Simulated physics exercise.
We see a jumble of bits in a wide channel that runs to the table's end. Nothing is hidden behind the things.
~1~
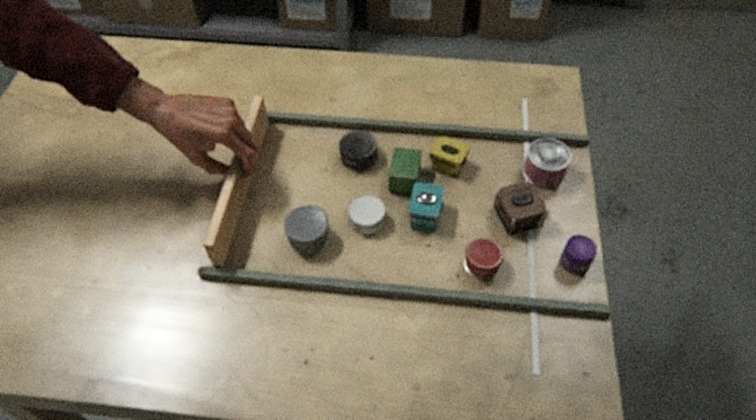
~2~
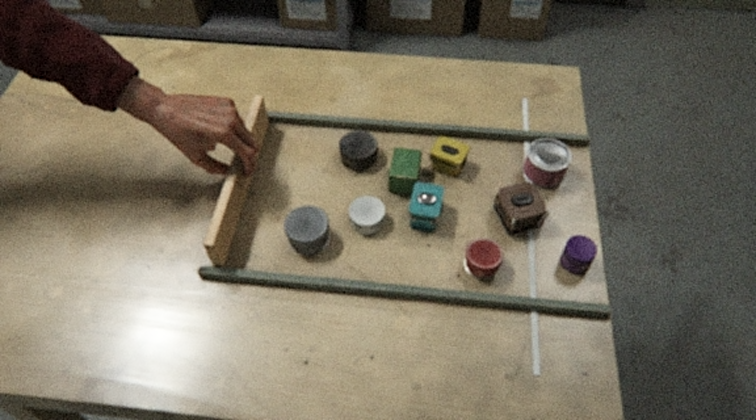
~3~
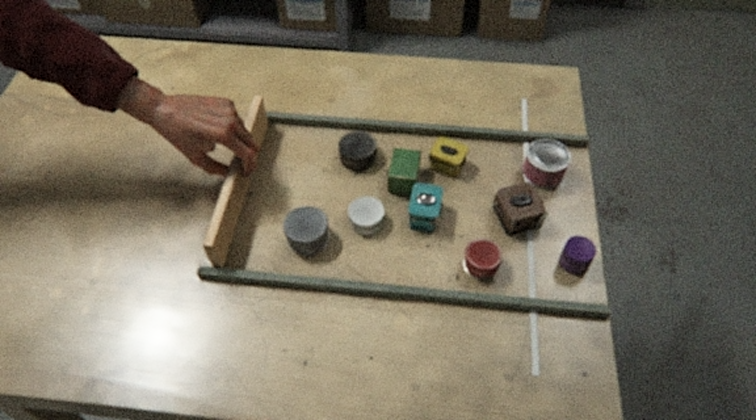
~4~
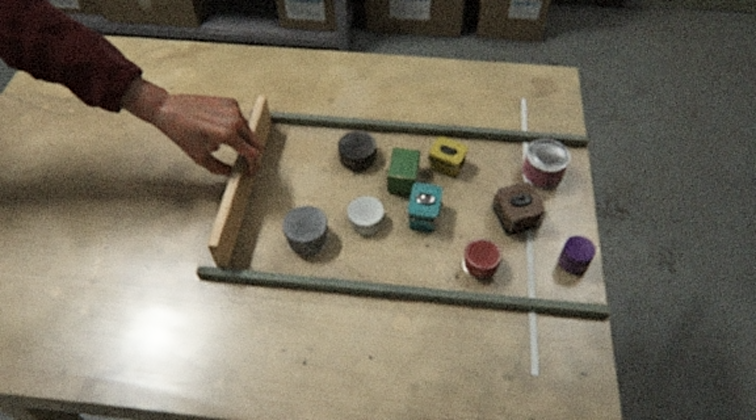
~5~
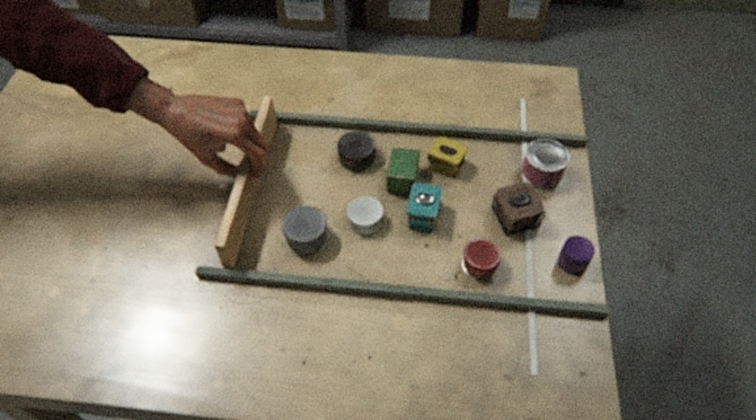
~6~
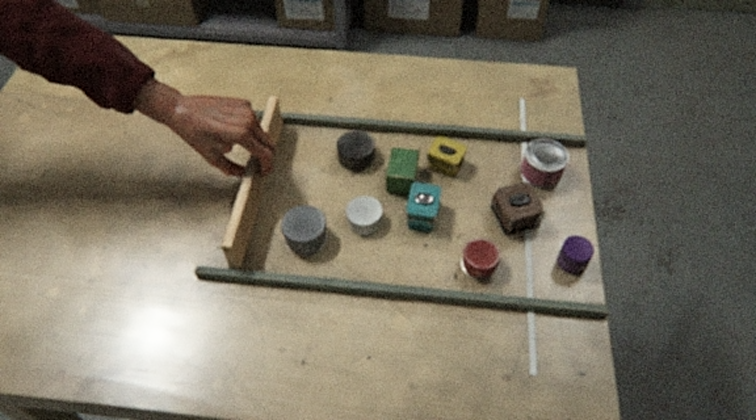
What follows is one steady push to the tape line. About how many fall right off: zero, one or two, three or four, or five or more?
In the end the number that fall off is one or two.
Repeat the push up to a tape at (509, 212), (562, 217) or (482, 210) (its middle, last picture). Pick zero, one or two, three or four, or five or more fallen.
For each place: Either one or two; 5 or more; not one.
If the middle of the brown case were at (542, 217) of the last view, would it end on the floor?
From there it falls.
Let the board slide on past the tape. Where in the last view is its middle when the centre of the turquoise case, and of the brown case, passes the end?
Its middle is around (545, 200) and around (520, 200).
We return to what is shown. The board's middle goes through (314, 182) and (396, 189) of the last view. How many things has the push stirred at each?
By then 1, and 6.
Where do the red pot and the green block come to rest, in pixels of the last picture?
About (589, 286), and the other about (550, 195).
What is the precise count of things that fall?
Exactly 2.
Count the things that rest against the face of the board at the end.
In contact: 4.
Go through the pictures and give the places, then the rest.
In the first picture, purple tub (578, 255); pink tin (546, 163); brown case (520, 208); board (240, 176); tape (530, 214).
In the second picture, pink tin (546, 163); grey pot (308, 231).
In the third picture, brown case (519, 209); turquoise case (425, 207).
In the fourth picture, purple tub (577, 255); black tub (357, 151).
In the fifth picture, pink tin (544, 164); board (250, 177).
In the sixth picture, purple tub (575, 255); pink tin (544, 164); brown case (517, 208); board (256, 178); tape (527, 214).
Early on, none off yet; purple tub at rest near (575, 255); pink tin at rest near (544, 164); brown case at rest near (517, 208).
A while later, none off yet; purple tub at rest near (575, 255); pink tin at rest near (544, 164); brown case moving near (526, 207).
Finally, the number that fall off is one or two; lost, brown case and pink tin.
